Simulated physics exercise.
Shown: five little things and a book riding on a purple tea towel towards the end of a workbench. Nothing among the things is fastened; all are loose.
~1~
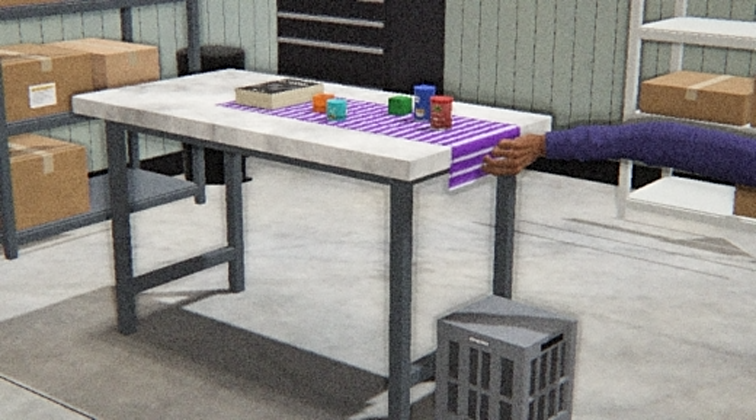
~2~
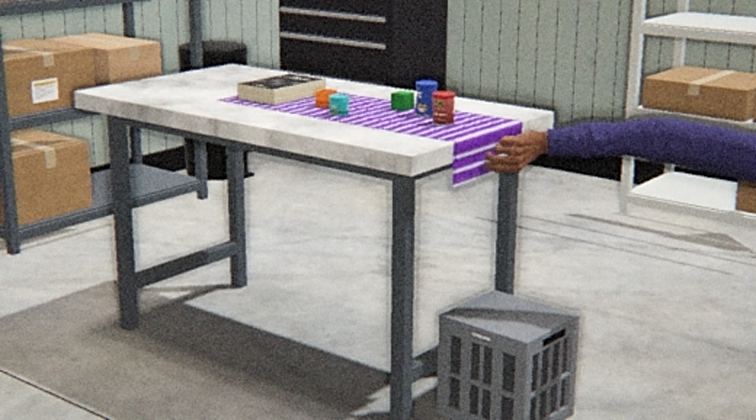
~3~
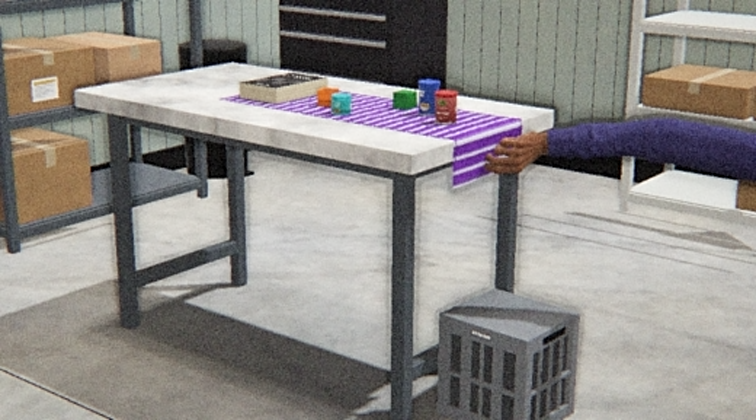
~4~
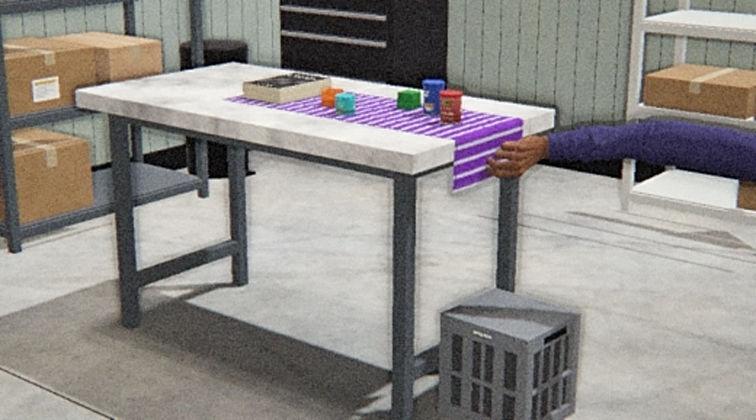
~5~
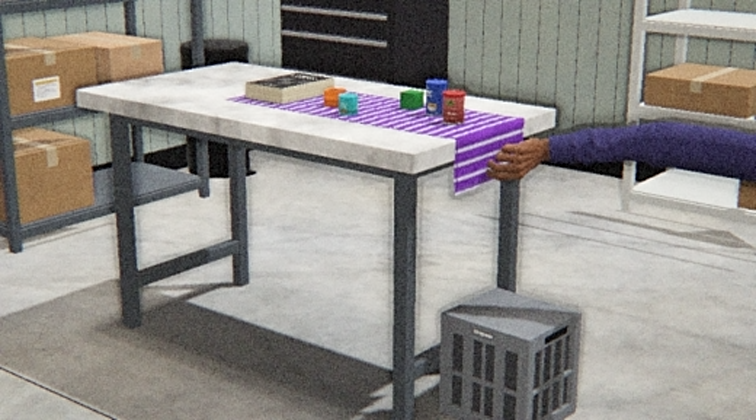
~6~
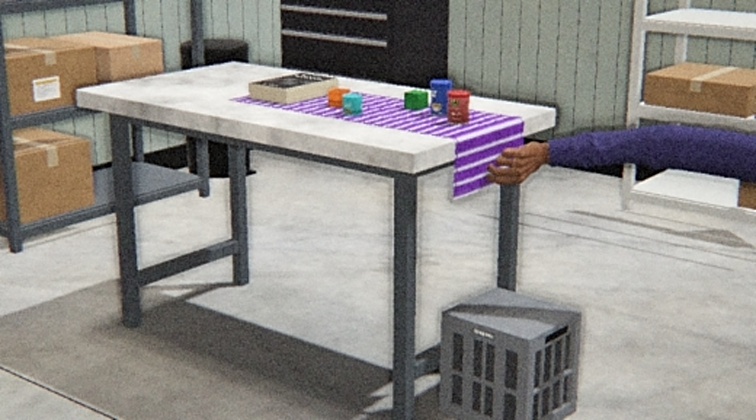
In a storage room, a hand at the right grips the hanging end of a purple striped cloth on a workbench and draws it slightly down, as the small colored items and book on it shift a little right.
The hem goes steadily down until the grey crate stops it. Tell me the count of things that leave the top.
The drop will claim three items.
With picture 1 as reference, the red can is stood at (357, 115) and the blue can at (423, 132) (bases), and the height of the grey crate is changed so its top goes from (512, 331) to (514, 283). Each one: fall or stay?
Result: Red can still there, blue can gone.
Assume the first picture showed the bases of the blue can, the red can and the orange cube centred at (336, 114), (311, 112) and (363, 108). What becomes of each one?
For the blue can it's staying, for the red can it's staying, for the orange cube it's staying.
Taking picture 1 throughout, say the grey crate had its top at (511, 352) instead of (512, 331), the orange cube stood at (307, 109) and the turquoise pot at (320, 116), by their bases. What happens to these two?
In the end the orange cube is still on top and the turquoise pot is still on top.
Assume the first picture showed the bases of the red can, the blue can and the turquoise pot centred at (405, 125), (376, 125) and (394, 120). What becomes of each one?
Fate of the red can: It goes; fate of the blue can: It goes; fate of the turquoise pot: It goes.
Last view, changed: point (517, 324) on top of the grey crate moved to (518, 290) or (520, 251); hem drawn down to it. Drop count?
You'd get 2 and then 1.
Early on, hem near (490, 220); all still up.
Midway, hem near (490, 273); red can and blue can gone.
Near the end, hem on the crate; red can, blue can and green cube gone.
Finally, hem on the crate; red can, blue can and green cube gone. The count of fallen things is three.
